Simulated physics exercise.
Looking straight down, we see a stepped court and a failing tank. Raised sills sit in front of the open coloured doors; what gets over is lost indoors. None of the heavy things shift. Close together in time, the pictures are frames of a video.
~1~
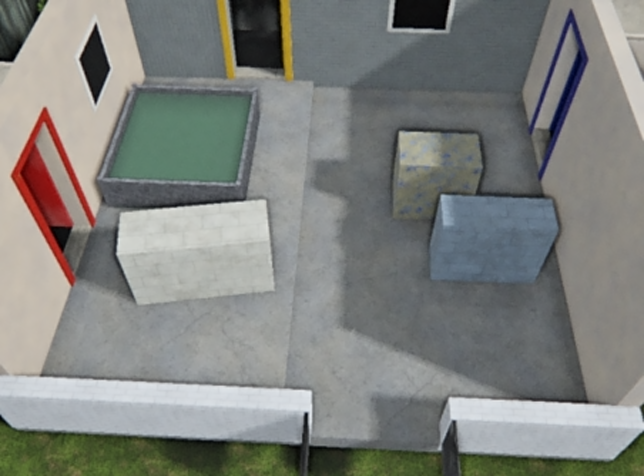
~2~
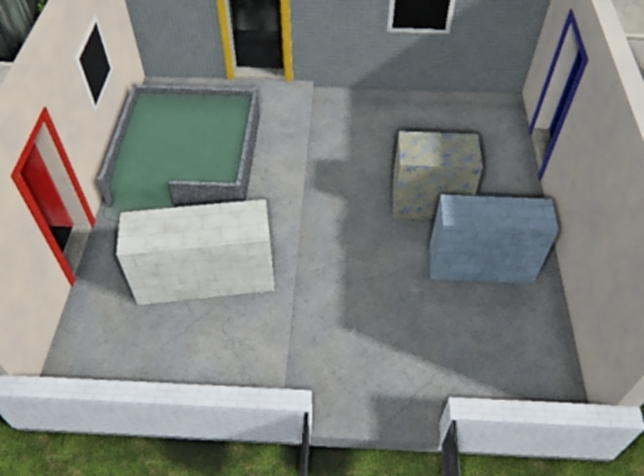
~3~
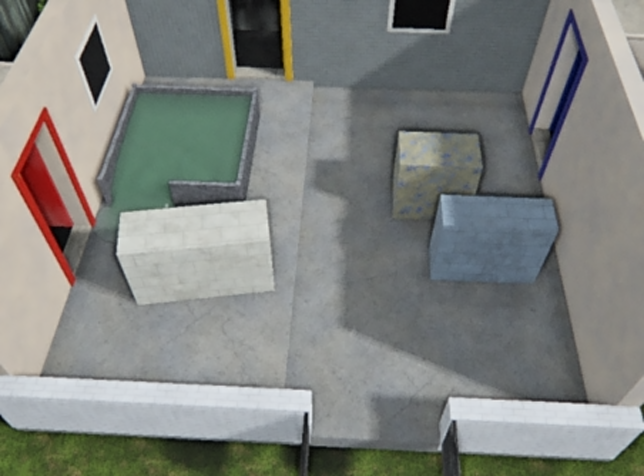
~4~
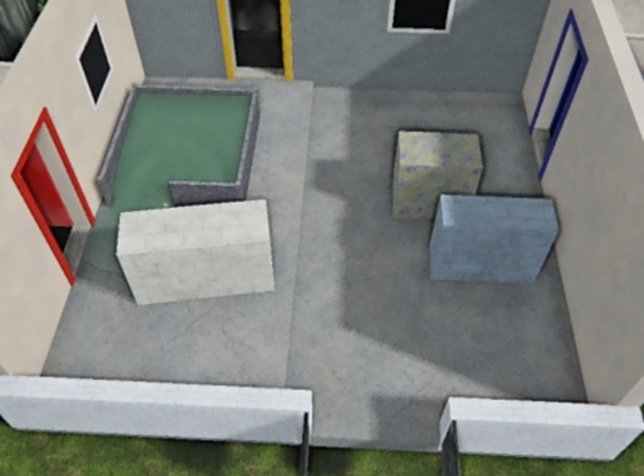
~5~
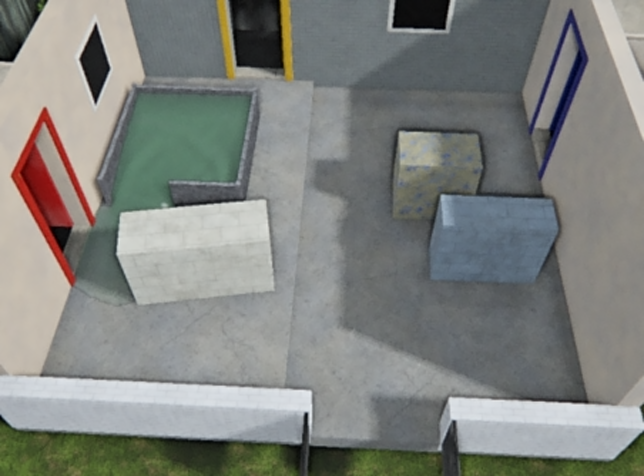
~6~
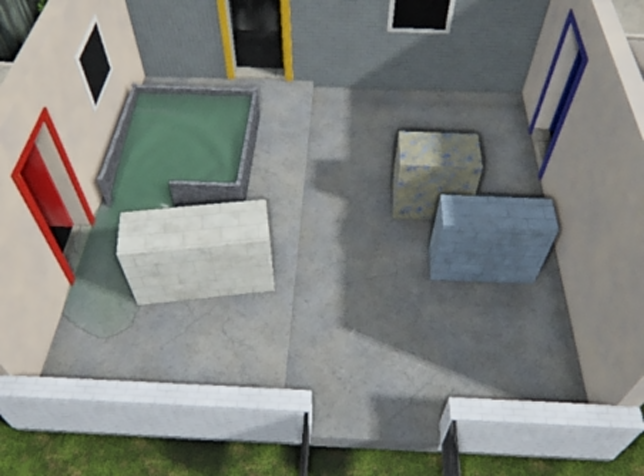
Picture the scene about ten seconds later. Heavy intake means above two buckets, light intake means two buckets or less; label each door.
Labels: Yellow door: Light, red door: Heavy, blue door: Light.
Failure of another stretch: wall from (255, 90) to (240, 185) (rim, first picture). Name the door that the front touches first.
My pick: The blue one.
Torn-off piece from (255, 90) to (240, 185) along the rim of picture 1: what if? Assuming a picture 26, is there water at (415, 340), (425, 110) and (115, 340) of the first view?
Taking each in turn, they come out watered, watered, kept dry.
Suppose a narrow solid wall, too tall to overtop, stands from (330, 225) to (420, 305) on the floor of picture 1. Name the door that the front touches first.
My answer is the red one.
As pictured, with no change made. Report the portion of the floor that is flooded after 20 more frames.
Close to 40 %.
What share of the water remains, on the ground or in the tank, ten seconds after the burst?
About 90 per cent.
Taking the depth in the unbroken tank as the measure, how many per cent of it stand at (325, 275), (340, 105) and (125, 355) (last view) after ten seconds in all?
Going in order, that's 8, 8 and 16 %.
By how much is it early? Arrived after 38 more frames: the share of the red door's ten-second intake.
Estimate: Roughly 90 %.
A moment on, water covers 15 % of the floor; the yellow door not reached, the red door under two buckets in, the blue door not reached.
Next, water covers 20 % of the floor; the yellow door not reached, the red door over two buckets in, the blue door not reached.
Then, water covers 40 % of the floor; the yellow door not reached, the red door far over two buckets in, the blue door not reached.
Later, water covers 60 % of the floor; the yellow door not reached, the red door far over two buckets in, the blue door not reached.
In the end, water covers 80 % of the floor; the yellow door not reached, the red door far over two buckets in, the blue door wet at the sill, nothing in.
